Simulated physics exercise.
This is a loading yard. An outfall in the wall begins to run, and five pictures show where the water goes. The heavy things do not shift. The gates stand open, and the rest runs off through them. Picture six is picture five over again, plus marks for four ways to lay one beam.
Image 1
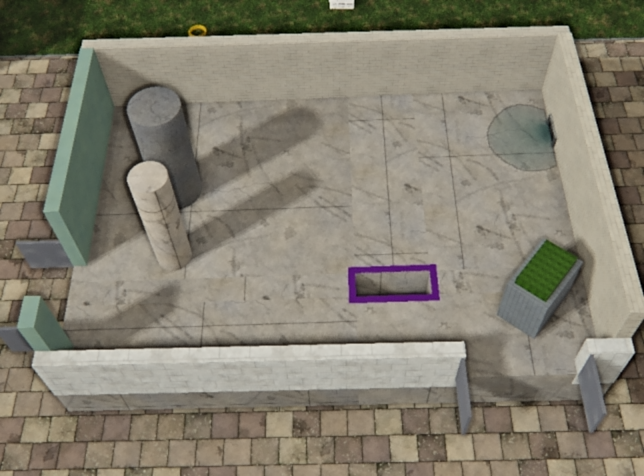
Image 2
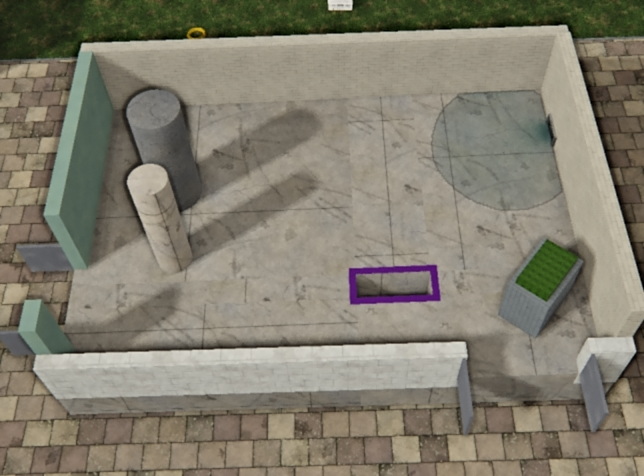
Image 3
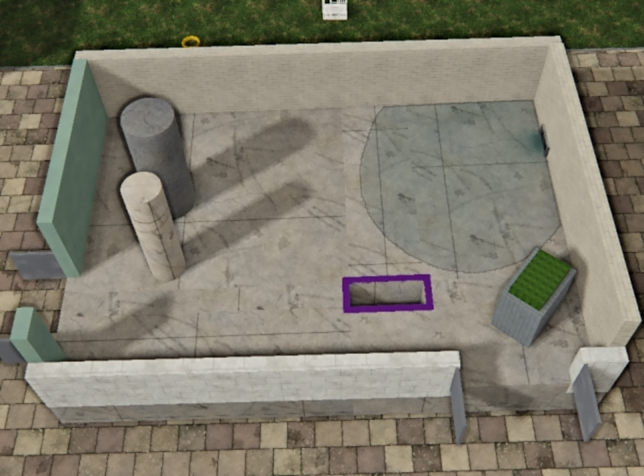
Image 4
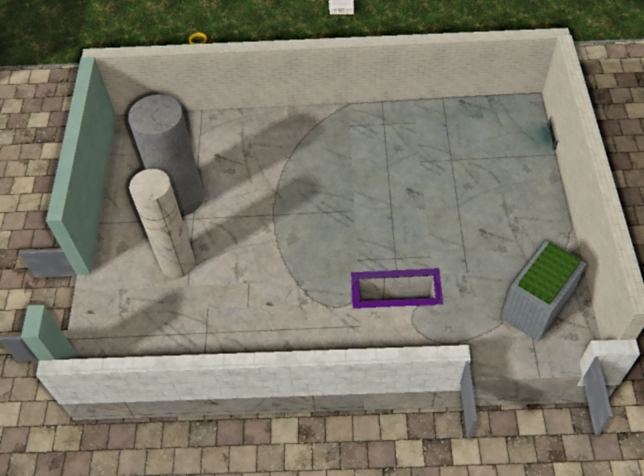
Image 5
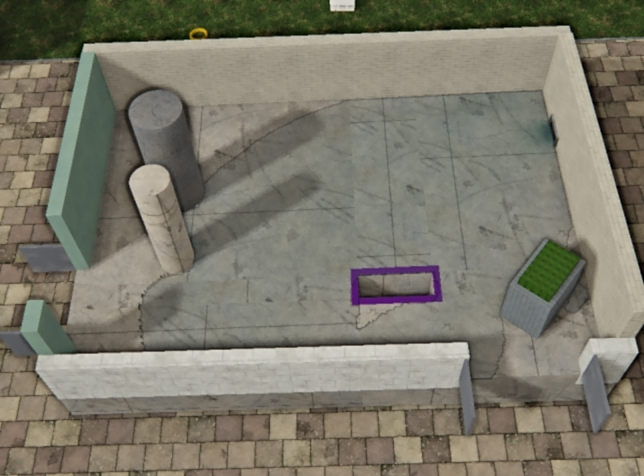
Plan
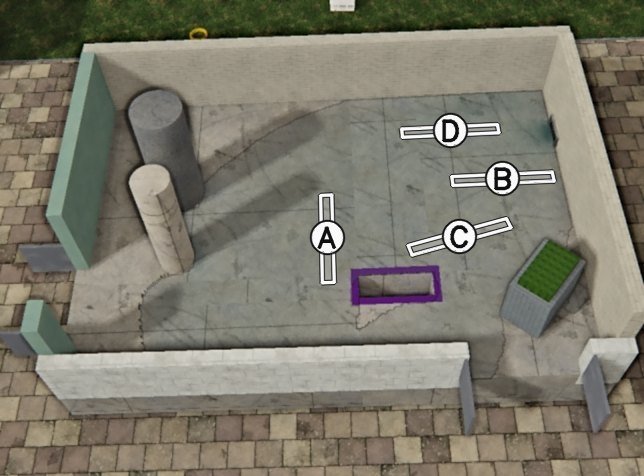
Walled yard with two cylinders and a grass-topped block, a bluish wet patch spreading from the right wall leftward past a purple-rimmed drain.
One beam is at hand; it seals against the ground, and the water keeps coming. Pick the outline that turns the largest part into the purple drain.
The best place is A.
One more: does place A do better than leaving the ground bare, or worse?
Better.
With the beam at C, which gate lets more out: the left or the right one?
The left one.
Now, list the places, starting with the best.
Best to worst: A, D, C, B.
On the marked copy, A from (328, 282) to (326, 195); B from (452, 181) to (553, 176); C from (410, 250) to (508, 223); D from (402, 133) to (498, 128).
With A, about 39 % of the stream goes into the purple drain, about 61 % out by the gates.
With B, about 5 % of the stream goes into the purple drain, about 94 % out by the gates.
With C, about 10 % of the stream goes into the purple drain, about 90 % out by the gates.
With D, about 25 % of the stream goes into the purple drain, about 75 % out by the gates.
